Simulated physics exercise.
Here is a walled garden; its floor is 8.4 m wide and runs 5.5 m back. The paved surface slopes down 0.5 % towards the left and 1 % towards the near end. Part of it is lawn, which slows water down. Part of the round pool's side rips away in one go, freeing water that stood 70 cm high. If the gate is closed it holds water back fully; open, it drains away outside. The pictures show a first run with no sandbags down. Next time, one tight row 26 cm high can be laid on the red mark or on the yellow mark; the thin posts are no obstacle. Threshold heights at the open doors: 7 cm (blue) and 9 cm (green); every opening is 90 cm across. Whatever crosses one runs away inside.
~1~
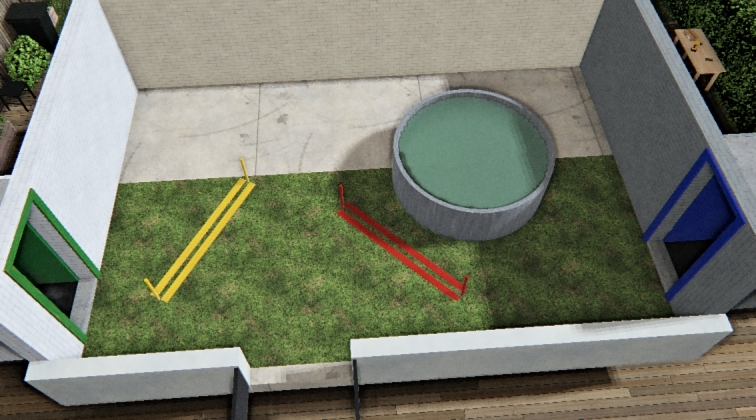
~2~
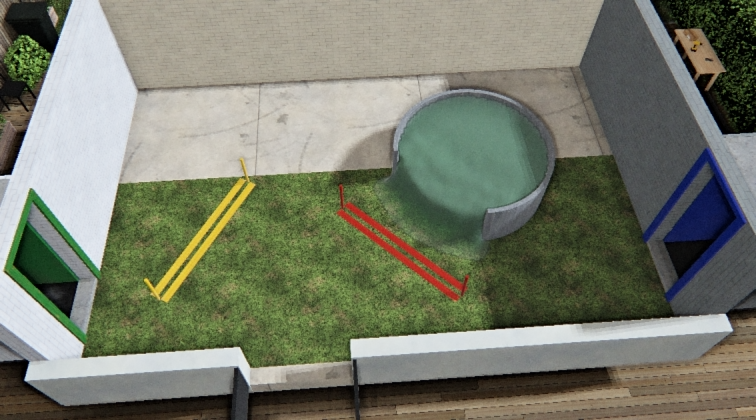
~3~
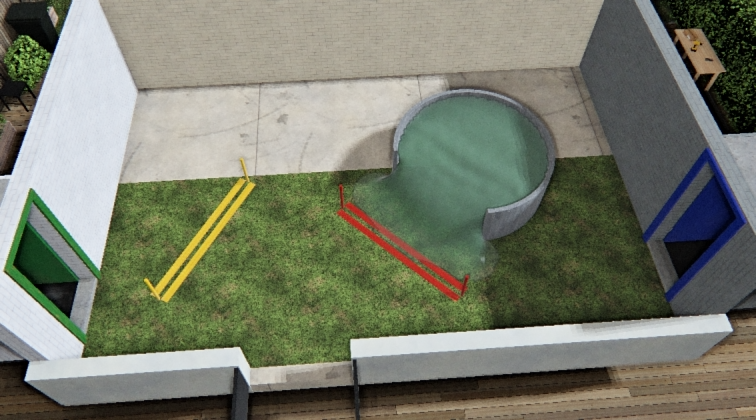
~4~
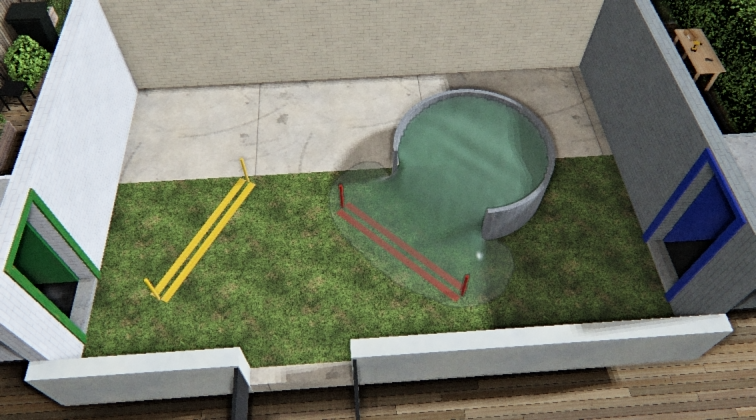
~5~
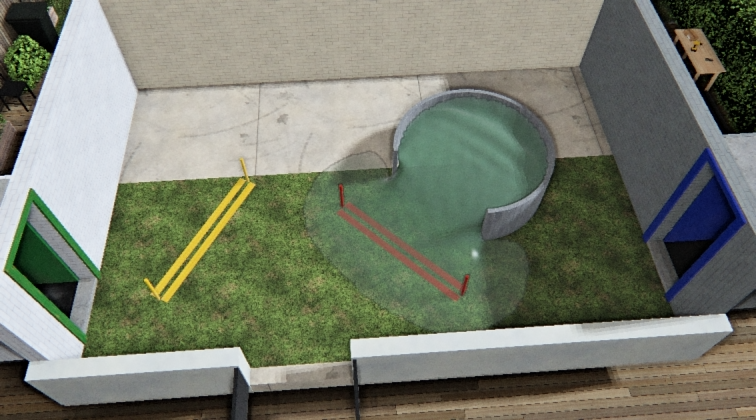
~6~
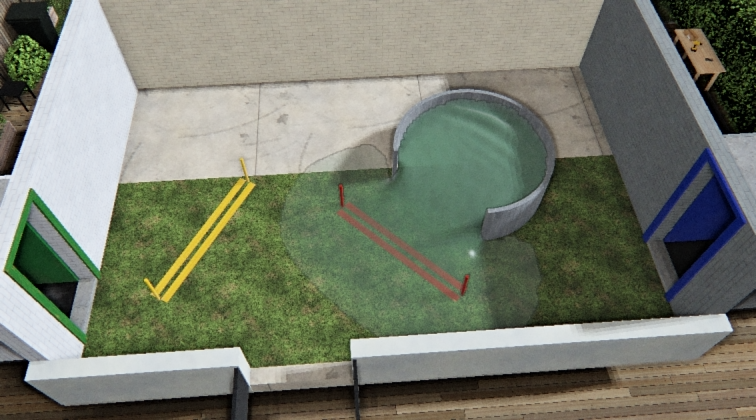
In this clip, part of a round pool's side breaks open in a walled garden, and green water pours through the gap, spreading in a widening sheet over the lawn and some paving, around the red posts and bars.
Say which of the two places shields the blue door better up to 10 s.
The yellow mark.
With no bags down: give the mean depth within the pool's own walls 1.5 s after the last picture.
Roughly 27 cm on average.
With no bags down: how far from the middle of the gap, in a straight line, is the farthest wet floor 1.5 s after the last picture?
About 4.4 m.
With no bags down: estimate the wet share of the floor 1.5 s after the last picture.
About 40 per cent.
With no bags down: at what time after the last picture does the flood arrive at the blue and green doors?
Blue 3.2 s, green 2.2 s.
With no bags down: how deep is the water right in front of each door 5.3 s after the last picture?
In cm: Blue 7, green 14.
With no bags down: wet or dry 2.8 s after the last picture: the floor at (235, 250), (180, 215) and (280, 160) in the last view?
In turn: Flooded, wet, wet.
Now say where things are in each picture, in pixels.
In the first picture, still water, 70 cm deep, in the round pool at (473, 150).
In the second picture, water pours out at (424, 214) and has run 1.1 m, to (485, 249); typically 8 cm deep outside, 70 cm at the round pool's back.
In the third picture, water pours out at (424, 215) and has run 1.3 m, to (489, 269); typically 11 cm deep outside, 70 cm at the round pool's back.
In the fourth picture, water pours out at (424, 216) and has run 1.6 m, to (497, 290); typically 10 cm deep outside, 70 cm at the round pool's back.
In the fifth picture, water pours out at (424, 216) and has run 1.9 m, to (487, 322); typically 8 cm deep outside, 69 cm at the round pool's back.
In the sixth picture, the front is at a hidden place, 2.2 m from the gap at (424, 216); 7.9 m2 of floor is under water; 60 cm left at the back of the round pool.
Then, 0.7 s after the last picture water covers 30 % of the floor and is deepest (30 cm) near (428, 232) in the run without bags; in at the blue door, 0 L with no bags, 0 L with the row on red, 0 L on yellow.
Then, 1.5 s after the last picture water covers 40 % of the floor and is deepest (30 cm) near (407, 356) in the run without bags; in at the blue door, 0 L with no bags, 0 L with the row on red, 0 L on yellow.
Then, 2.8 s after the last picture water covers 60 % of the floor and is deepest (30 cm) near (91, 379) in the run without bags; in at the blue door, 0 L with no bags, 20 L with the row on red, 0 L on yellow.
Then, 5.3 s after the last picture water covers 75 % of the floor and is deepest (14 cm) near (78, 380) in the run without bags; in at the blue door, 1 L with no bags, 74 L with the row on red, 1 L on yellow.
Then, 9.3 s after the last picture water covers 90 % of the floor and is deepest (10 cm) near (78, 380) in the run without bags; in at the blue door, 1 L with no bags, 84 L with the row on red, 1 L on yellow.
